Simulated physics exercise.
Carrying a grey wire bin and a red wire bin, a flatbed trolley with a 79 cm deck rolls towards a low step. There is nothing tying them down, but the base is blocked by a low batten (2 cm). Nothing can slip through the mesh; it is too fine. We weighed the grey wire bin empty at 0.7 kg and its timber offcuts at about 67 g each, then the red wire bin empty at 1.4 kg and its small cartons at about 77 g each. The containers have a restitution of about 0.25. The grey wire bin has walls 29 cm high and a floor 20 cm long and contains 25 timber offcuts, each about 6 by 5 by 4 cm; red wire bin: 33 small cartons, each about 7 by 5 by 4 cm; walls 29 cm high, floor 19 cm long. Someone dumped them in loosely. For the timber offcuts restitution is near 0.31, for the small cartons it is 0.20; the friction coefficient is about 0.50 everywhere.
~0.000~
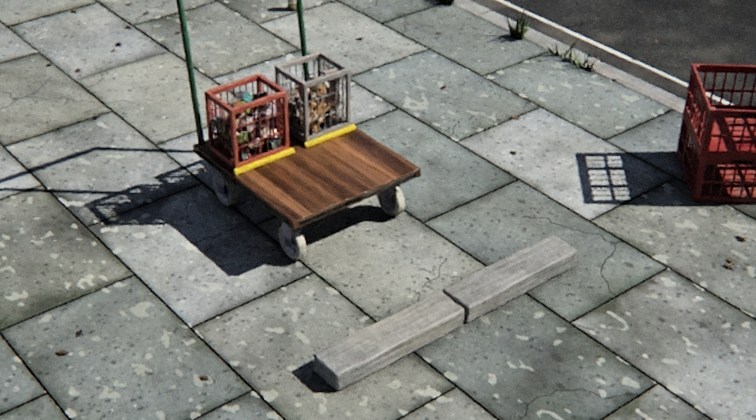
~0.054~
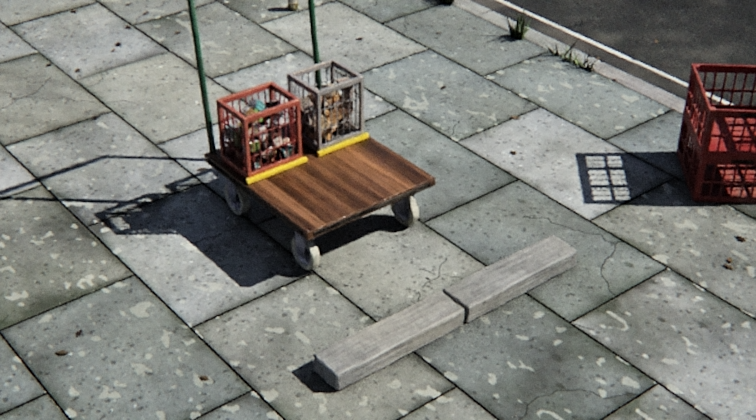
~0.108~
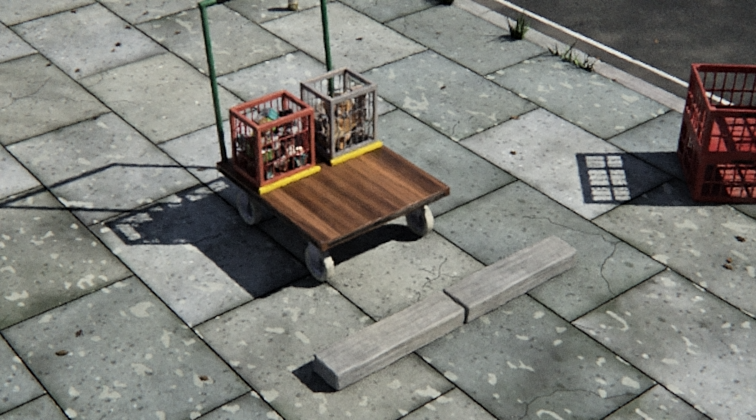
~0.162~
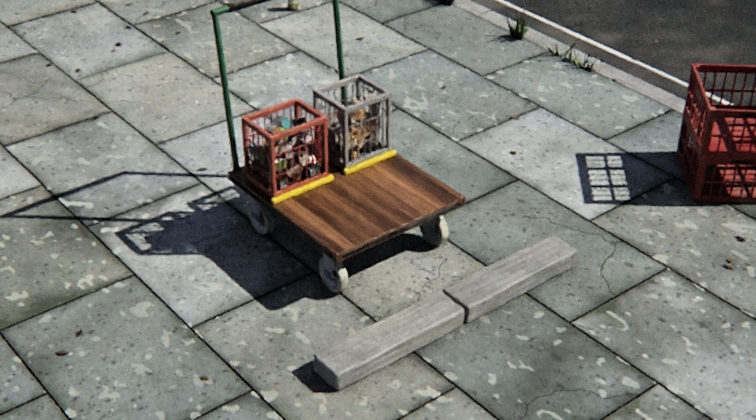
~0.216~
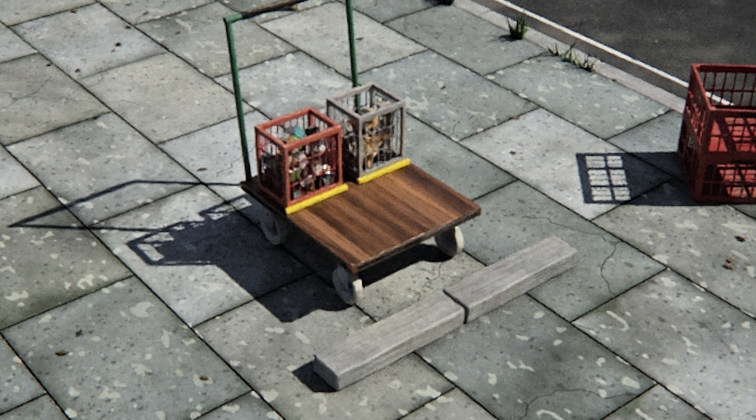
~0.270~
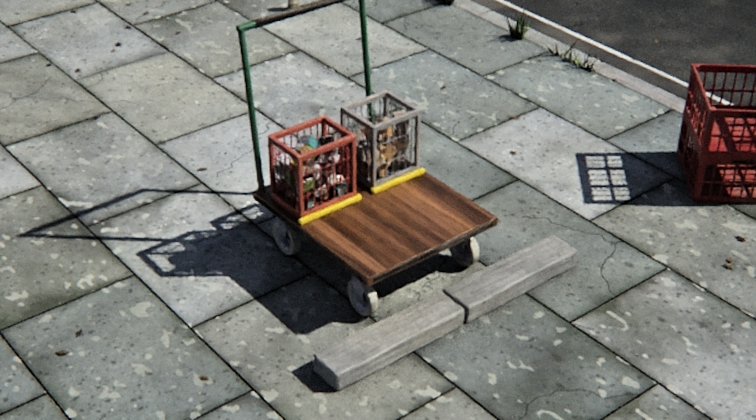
A flatbed trolley carrying a red bin and a grey bin rolls towards a low batten.
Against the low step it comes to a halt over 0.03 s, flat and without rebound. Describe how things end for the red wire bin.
The red wire bin tips over.
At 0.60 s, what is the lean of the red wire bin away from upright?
Roughly 60°.
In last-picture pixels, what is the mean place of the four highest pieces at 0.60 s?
Roughly at (397, 160).
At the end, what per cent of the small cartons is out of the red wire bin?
Near 10 in a hundred.
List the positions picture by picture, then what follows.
In the first picture (we follow the rim corner now nearest the camera), red wire bin at (231, 109); grey wire bin at (304, 83); 57 cm still to roll; nothing out yet.
Red wire bin at (244, 117); grey wire bin at (317, 91); 47 cm still to roll, in the second picture.
Red wire bin at (257, 126); grey wire bin at (330, 99); 37 cm still to roll, in the third picture.
Red wire bin at (270, 136); grey wire bin at (344, 108); 28 cm still to roll, in the fourth picture.
Red wire bin at (284, 145); grey wire bin at (358, 117); 18 cm still to roll, in the fifth picture.
Red wire bin at (298, 155); grey wire bin at (373, 126); 8 cm still to roll; nothing out yet, in the sixth picture.
After 0.30 s, it starts to lose speed.
After 0.42 s, the grey wire bin leans 22° with 0 of 25 out and the red wire bin leans 26° with 0 of 33 out.
After 0.60 s, the grey wire bin leans 43° with 0 of 25 out and the red wire bin leans 58° with 0 of 33 out.
After 0.90 s, the grey wire bin is down with 0 of 25 out and the red wire bin is down with 1 of 33 out.
Outcome (at 1.11 s), the grey wire bin is down with 0 of 25 out and the red wire bin is down with 3 of 33 out. Greatest lean of the red wire bin, 95°.
